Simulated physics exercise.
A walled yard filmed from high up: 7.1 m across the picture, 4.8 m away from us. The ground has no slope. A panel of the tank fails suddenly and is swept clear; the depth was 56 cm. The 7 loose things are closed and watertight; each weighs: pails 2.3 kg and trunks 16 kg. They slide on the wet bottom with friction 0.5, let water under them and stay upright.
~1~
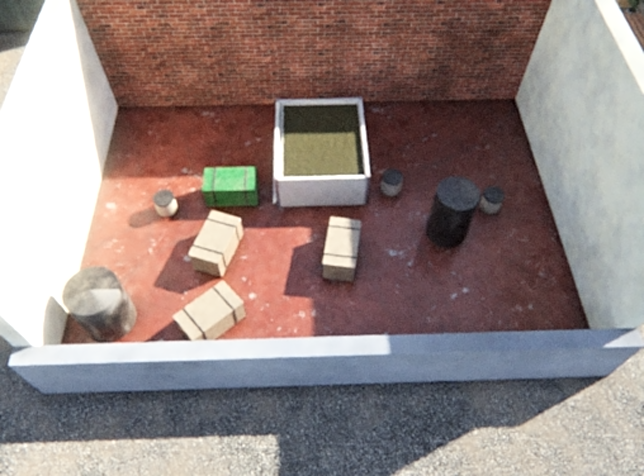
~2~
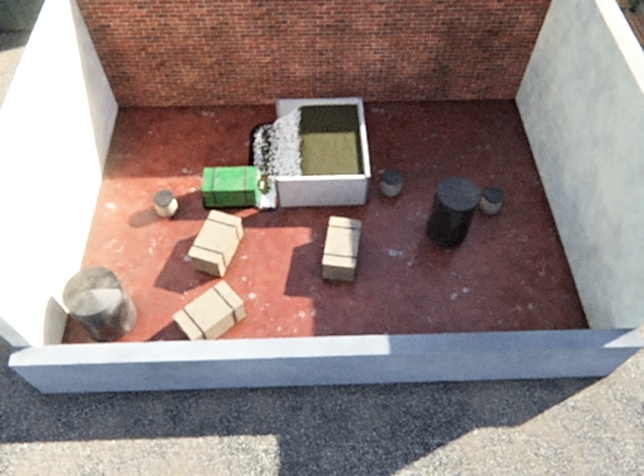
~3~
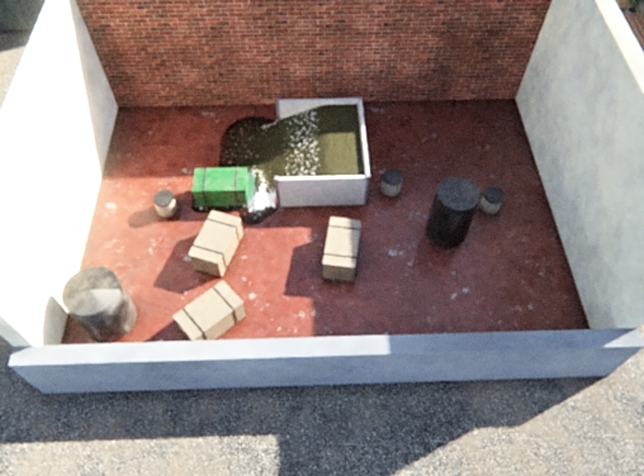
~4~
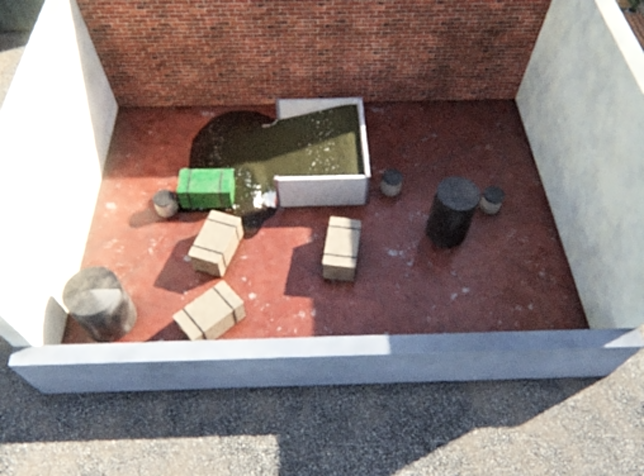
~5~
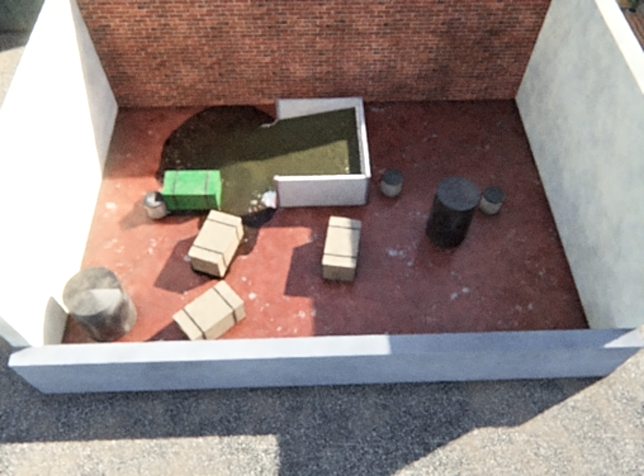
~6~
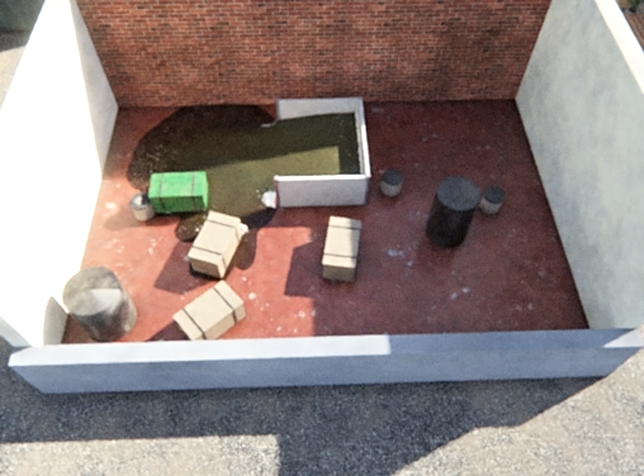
Murky water bursting from the left side of a white-walled tank, spreading across a red yard and pushing a green trunk left.
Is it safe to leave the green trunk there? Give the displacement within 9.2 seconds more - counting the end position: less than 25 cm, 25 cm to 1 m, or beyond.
Green trunk ends far away.
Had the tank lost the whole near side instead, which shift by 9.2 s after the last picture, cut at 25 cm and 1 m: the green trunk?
In that case the green trunk barely shifts.
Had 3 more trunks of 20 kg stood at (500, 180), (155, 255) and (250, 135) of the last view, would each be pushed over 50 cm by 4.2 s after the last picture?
In that order: Less, past it, past it.
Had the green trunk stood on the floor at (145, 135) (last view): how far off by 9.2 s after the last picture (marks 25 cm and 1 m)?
It gets carried off.
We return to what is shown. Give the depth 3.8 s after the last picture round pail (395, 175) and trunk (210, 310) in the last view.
Roughly 0 and 5 cm.
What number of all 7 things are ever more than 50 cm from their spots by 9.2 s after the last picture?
I count 5.
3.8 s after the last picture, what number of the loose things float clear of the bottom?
I count 2.
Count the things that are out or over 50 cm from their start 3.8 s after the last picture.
I count 3.
Then, 1.2 s after the last picture the green trunk is near (106, 205), 1.8 m from its start, afloat; 2 afloat.
Then, 3.8 s after the last picture the green trunk is near (178, 306), 2.2 m from its start, afloat; 2 afloat.
Then, 6.2 s after the last picture the green trunk is near (327, 303), 2.6 m from its start, afloat; 3 afloat.
Then, 9.2 s after the last picture the green trunk is near (521, 299), 4.5 m from its start, afloat; 3 afloat.
